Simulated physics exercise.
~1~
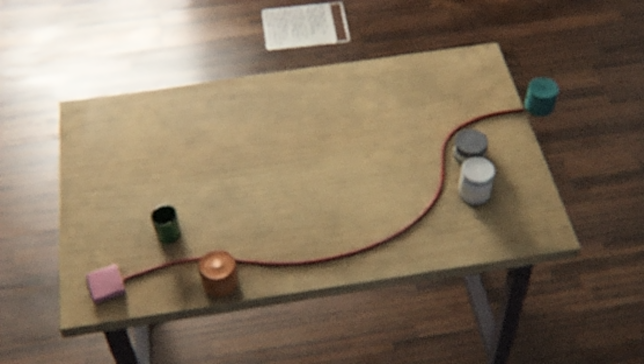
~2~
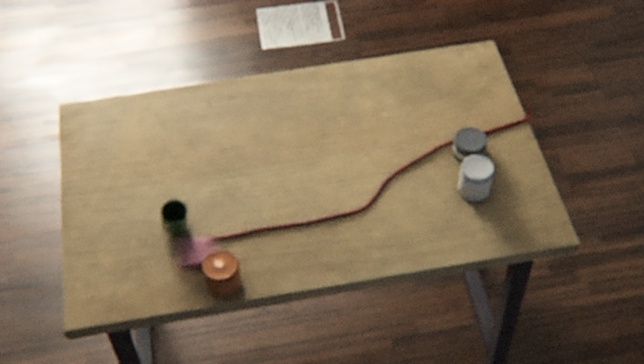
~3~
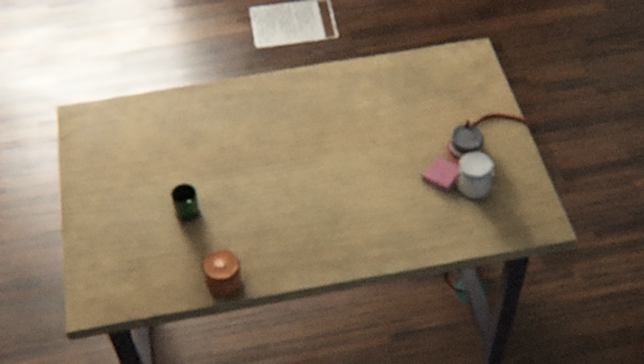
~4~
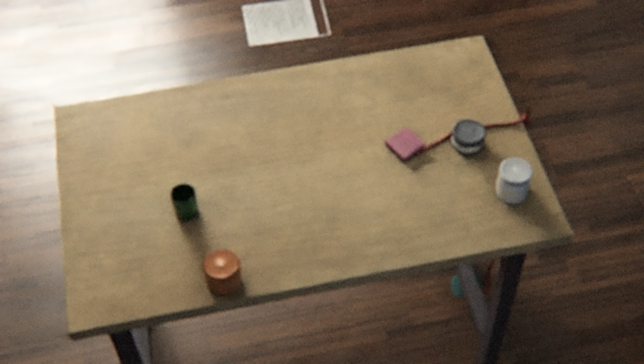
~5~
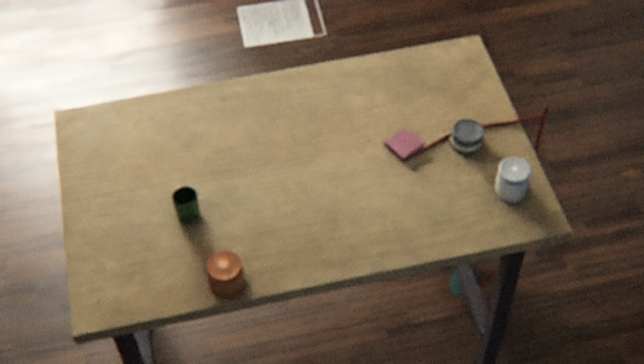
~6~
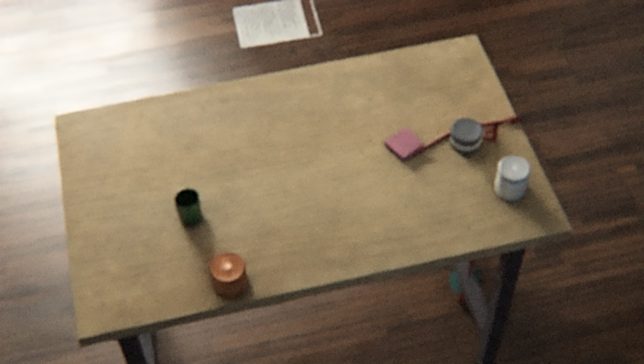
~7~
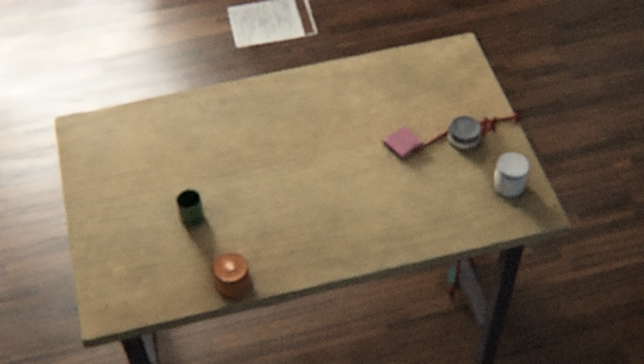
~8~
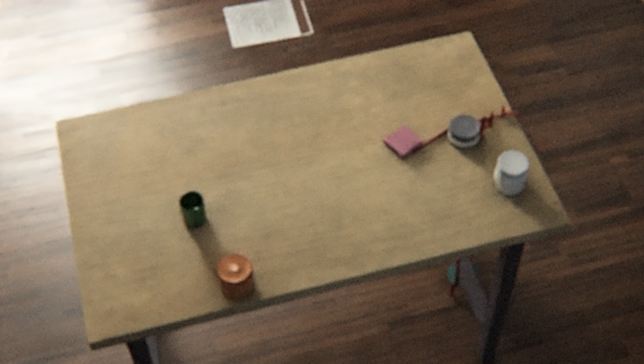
To begin with, a thin red cable curves across a wooden table from a pink phone at the lower left to a teal speaker just past the right edge, with a green mug, an orange tub and grey and white canisters nearby. The speaker drops out of sight, pulling the phone rightward past the mug, which shifts slightly. The phone sweeps across to the canisters, and the white one then slides right. The phone shifts back up and left and stops. Finally, the cable's tail crumples near the right edge, while the speaker lies below the table.
